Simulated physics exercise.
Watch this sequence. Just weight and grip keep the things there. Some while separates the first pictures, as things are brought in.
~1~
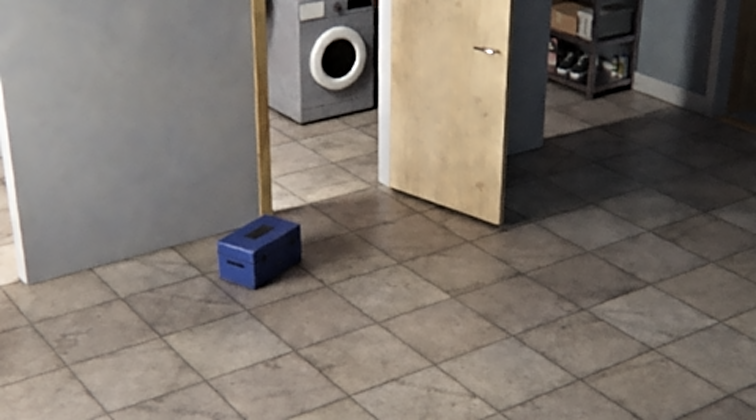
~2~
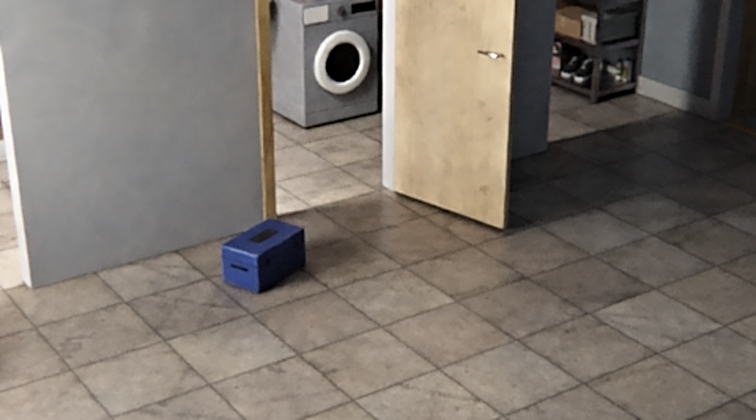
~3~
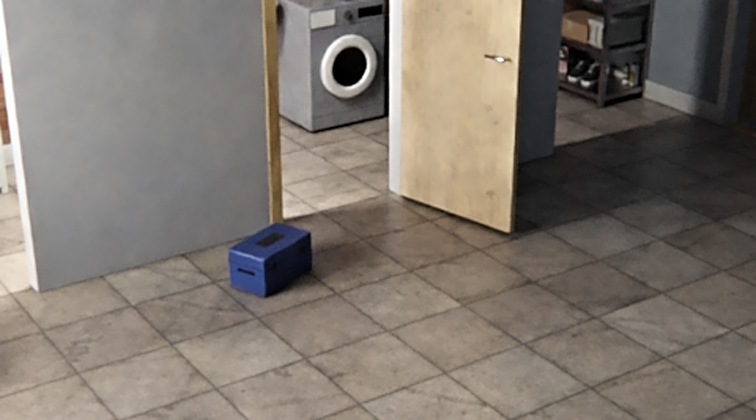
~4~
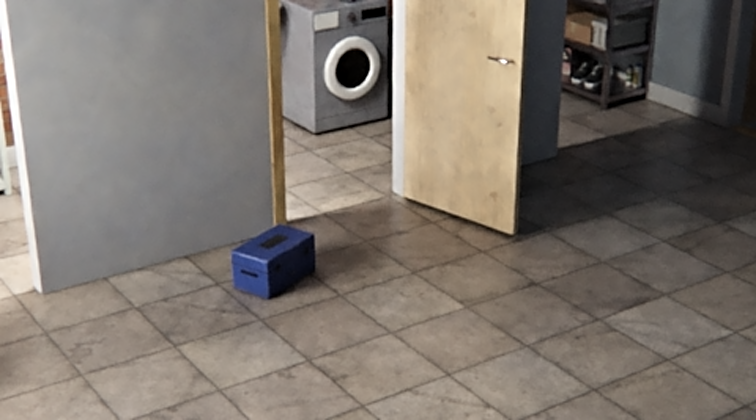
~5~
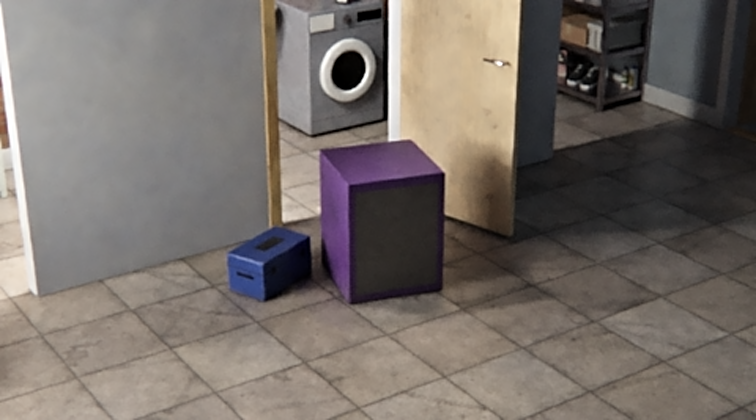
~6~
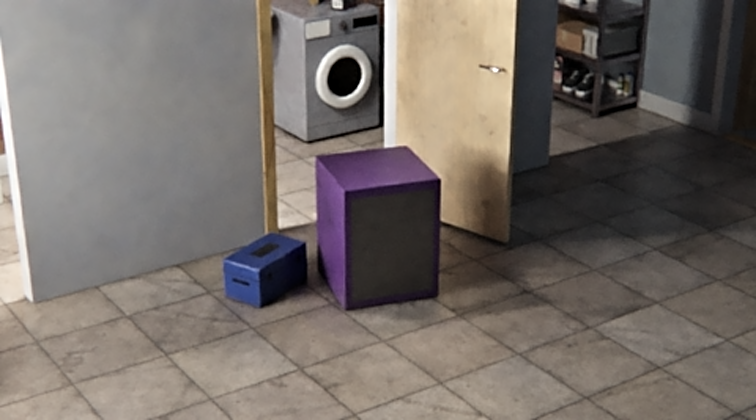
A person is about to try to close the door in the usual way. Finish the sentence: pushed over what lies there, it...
It halts partway.
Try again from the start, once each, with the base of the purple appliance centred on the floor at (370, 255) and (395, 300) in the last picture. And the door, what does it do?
Well, on try one it is halted early, and on try two it completes its arc.
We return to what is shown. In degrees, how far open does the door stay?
Some 60°.
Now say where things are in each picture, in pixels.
The first frame shows door wide open and still; blue toolbox (260, 251).
The second frame shows door wide open and still; blue toolbox (264, 255).
The third frame shows door wide open and still; blue toolbox (271, 259).
The fourth frame shows door wide open and still; blue toolbox (274, 260).
The fifth frame shows door wide open and still; blue toolbox (270, 263).
The sixth frame shows door wide open and still; purple appliance (377, 226); blue toolbox (266, 269).
Then, 0.40 s later than the last frame, open by 96°.
Then, 0.70 s later than the last frame, open by 81°.
Then, 1.00 s later than the last frame, open by 63°.
When it is over, open by 62°; both as before. End places, in pixels of the last picture, purple appliance near (376, 226).
